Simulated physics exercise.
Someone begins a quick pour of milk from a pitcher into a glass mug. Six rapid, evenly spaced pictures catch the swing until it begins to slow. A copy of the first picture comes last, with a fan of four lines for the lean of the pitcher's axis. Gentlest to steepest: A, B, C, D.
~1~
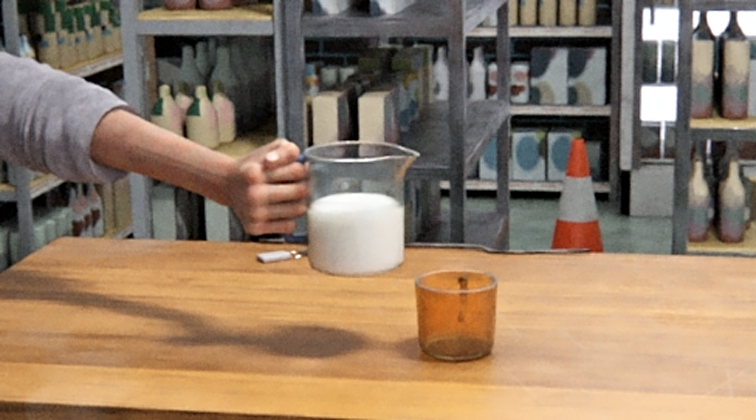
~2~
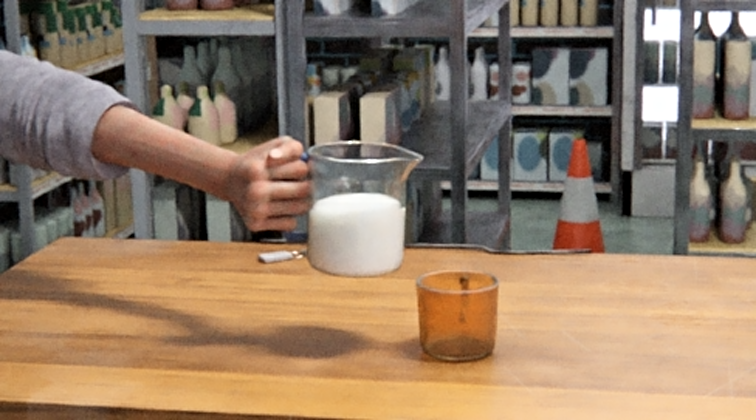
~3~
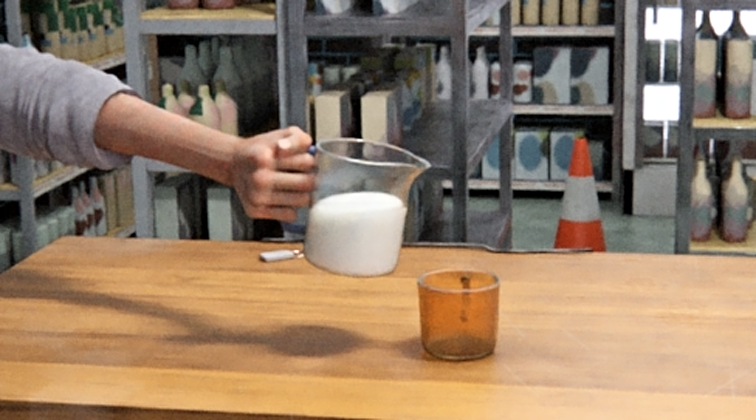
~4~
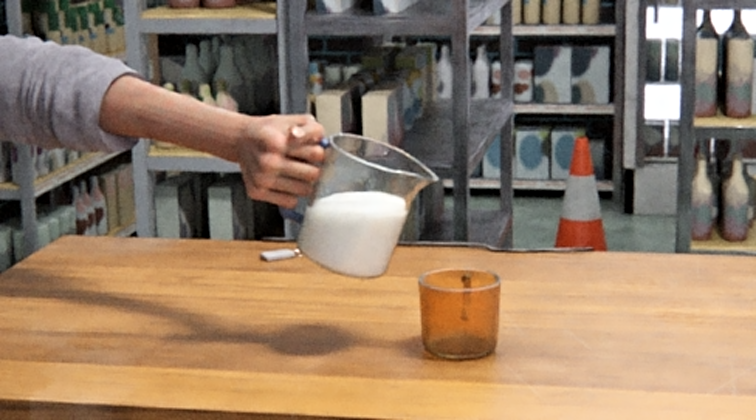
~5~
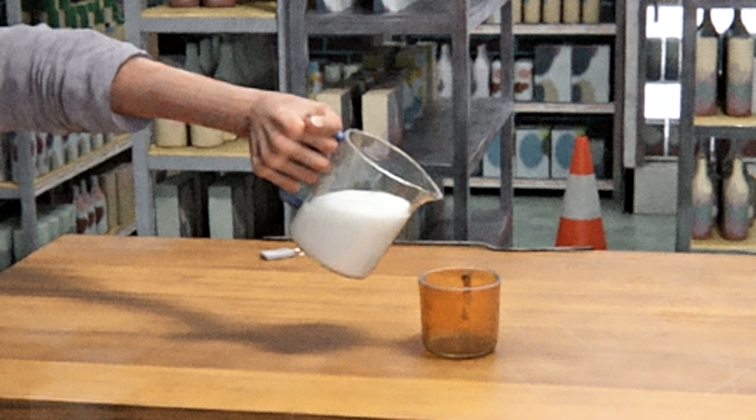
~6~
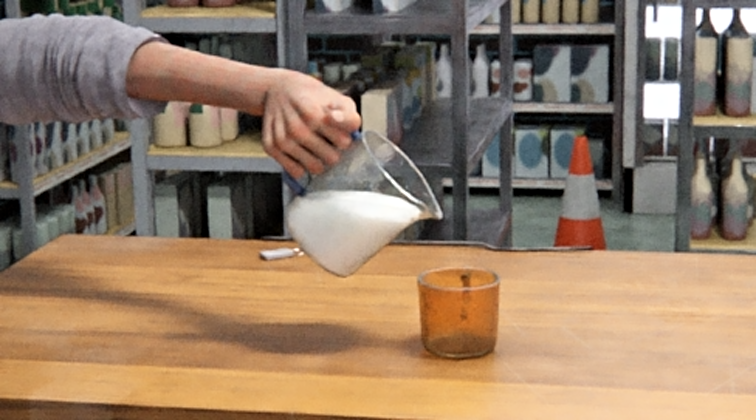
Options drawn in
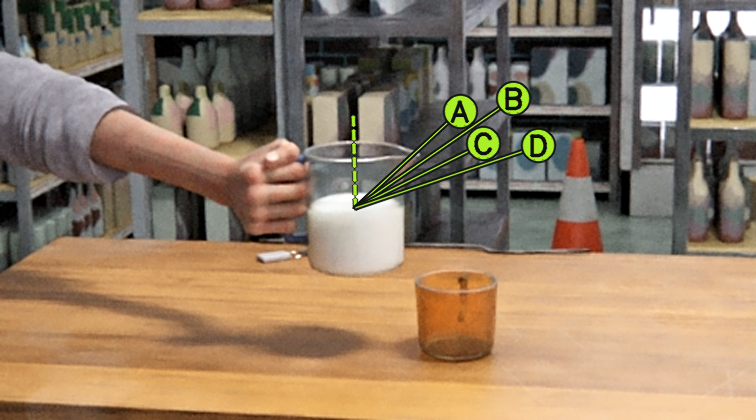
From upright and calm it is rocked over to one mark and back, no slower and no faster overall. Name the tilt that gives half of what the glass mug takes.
Line D.
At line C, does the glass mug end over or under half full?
Under half.
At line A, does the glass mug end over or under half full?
Under half.
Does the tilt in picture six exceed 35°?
Yes, it does.
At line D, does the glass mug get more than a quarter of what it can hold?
Yes, clearly.
In lime, A at (447, 122); B at (499, 108); C at (468, 151); D at (522, 151).
If A is chosen, the glass mug ends with about 3 % of what it can hold.
If B is chosen, the glass mug ends with about 13 % of what it can hold.
If C is chosen, the glass mug ends with about 29 % of what it can hold.
If D is chosen, the glass mug ends with about 49 % of what it can hold.
